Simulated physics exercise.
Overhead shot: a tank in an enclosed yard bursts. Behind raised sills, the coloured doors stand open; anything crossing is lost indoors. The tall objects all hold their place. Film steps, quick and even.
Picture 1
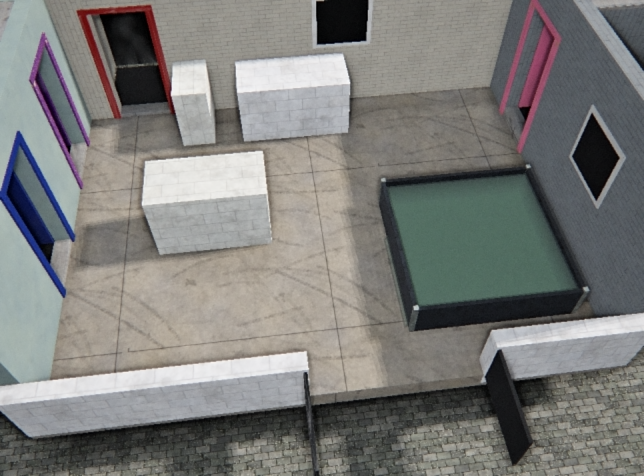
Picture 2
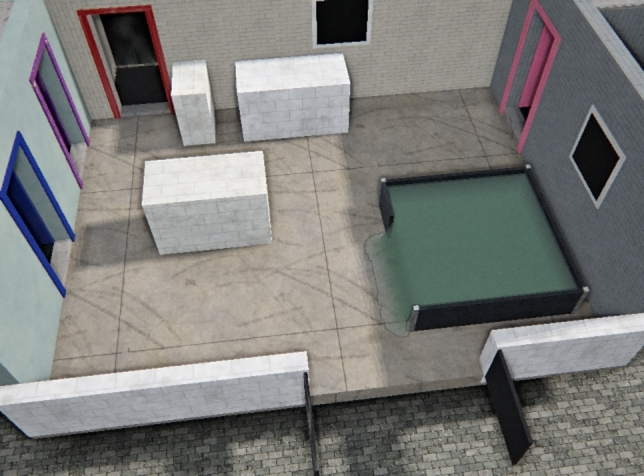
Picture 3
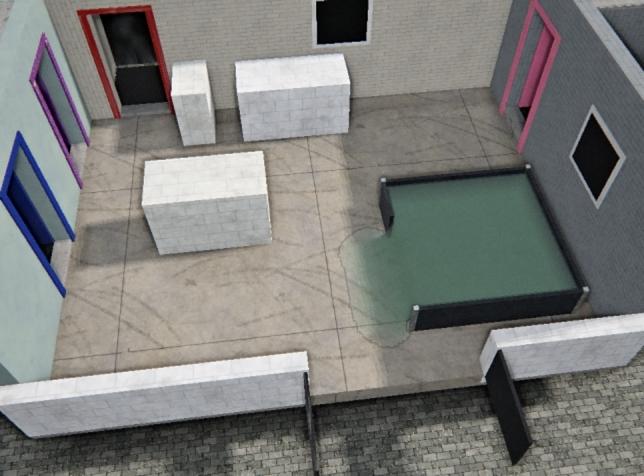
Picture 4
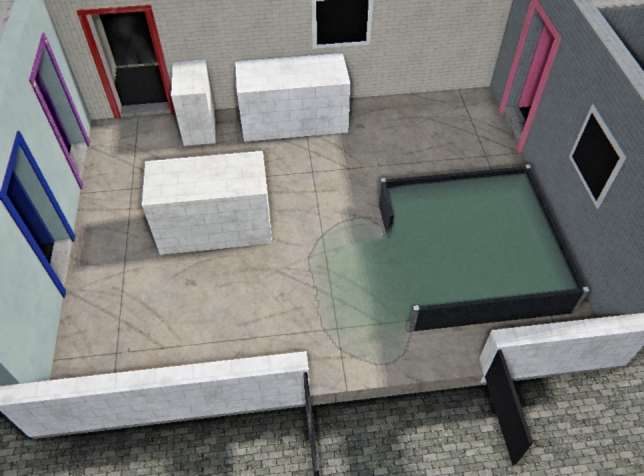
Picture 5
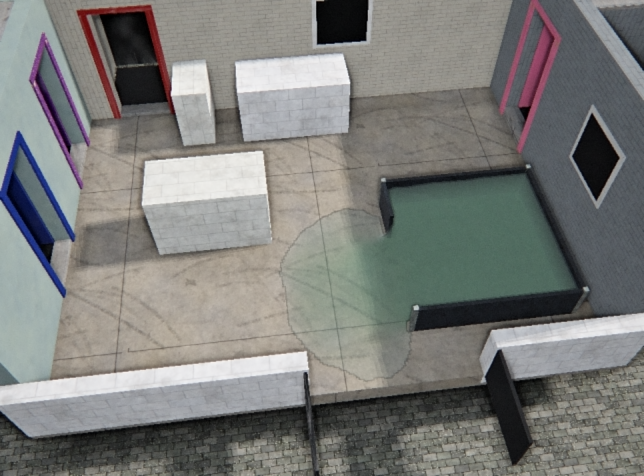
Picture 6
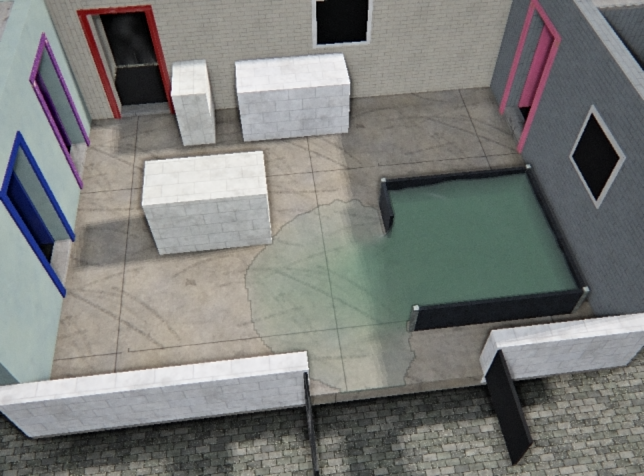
In a walled yard with coloured doorways and pale blocks, the left side of a dark-edged tank opened, and greenish water poured through the gap, spreading leftward across the floor in a widening, thinning sheet.
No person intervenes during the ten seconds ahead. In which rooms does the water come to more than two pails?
In the end the purple door will be at or under the cap, the blue door will be over the cap, the red door will be over the cap, the pink door will be at or under the cap.
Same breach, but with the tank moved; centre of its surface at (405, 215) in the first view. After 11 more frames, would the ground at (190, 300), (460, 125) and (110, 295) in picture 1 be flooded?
Soaked, parched, soaked.
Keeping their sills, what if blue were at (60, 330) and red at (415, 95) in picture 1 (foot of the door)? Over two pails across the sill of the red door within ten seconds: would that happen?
Well, the red one simply keeps within it.
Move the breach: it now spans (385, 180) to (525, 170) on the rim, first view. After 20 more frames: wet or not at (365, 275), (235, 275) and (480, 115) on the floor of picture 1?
So: Spared, then spared, then wetted.
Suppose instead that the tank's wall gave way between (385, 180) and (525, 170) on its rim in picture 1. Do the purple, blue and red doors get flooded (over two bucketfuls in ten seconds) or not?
Going door by door, purple falls below the limit, then blue falls below the limit, then red falls below the limit.
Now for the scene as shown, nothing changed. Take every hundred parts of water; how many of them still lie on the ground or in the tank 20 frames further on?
Around 92 in a hundred.
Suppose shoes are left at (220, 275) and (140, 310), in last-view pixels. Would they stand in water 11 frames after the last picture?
Taken in order, drenched then drenched.
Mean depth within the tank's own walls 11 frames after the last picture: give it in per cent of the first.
Roughly 56 percent.
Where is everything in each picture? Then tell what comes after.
In the first picture, still water in the open tank at (476, 235).
In the second picture, the front is at (379, 238), out from the gap at (402, 274).
In the third picture, the front is at (375, 337), out from the gap at (402, 275).
In the fourth picture, water pours out at (402, 275) and has run to (315, 257).
In the fifth picture, water pours out at (402, 276) and has run to (288, 266).
In the sixth picture, water pours out at (402, 275) and has run to (252, 277).
A moment on, water covers 25 % of the floor; the purple door not reached, the blue door not reached, the red door not reached, the pink door not reached.
Next, water covers 40 % of the floor; the purple door not reached, the blue door wet at the sill, nothing in, the red door not reached, the pink door not reached.
Then, water covers 45 % of the floor; the purple door not reached, the blue door over two buckets in, the red door not reached, the pink door not reached.
Later, water covers 60 % of the floor; the purple door wet at the sill, nothing in, the blue door far over two buckets in, the red door under two buckets in, the pink door not reached.
In the end, water covers 75 % of the floor; the purple door under two buckets in, the blue door far over two buckets in, the red door over two buckets in, the pink door not reached.
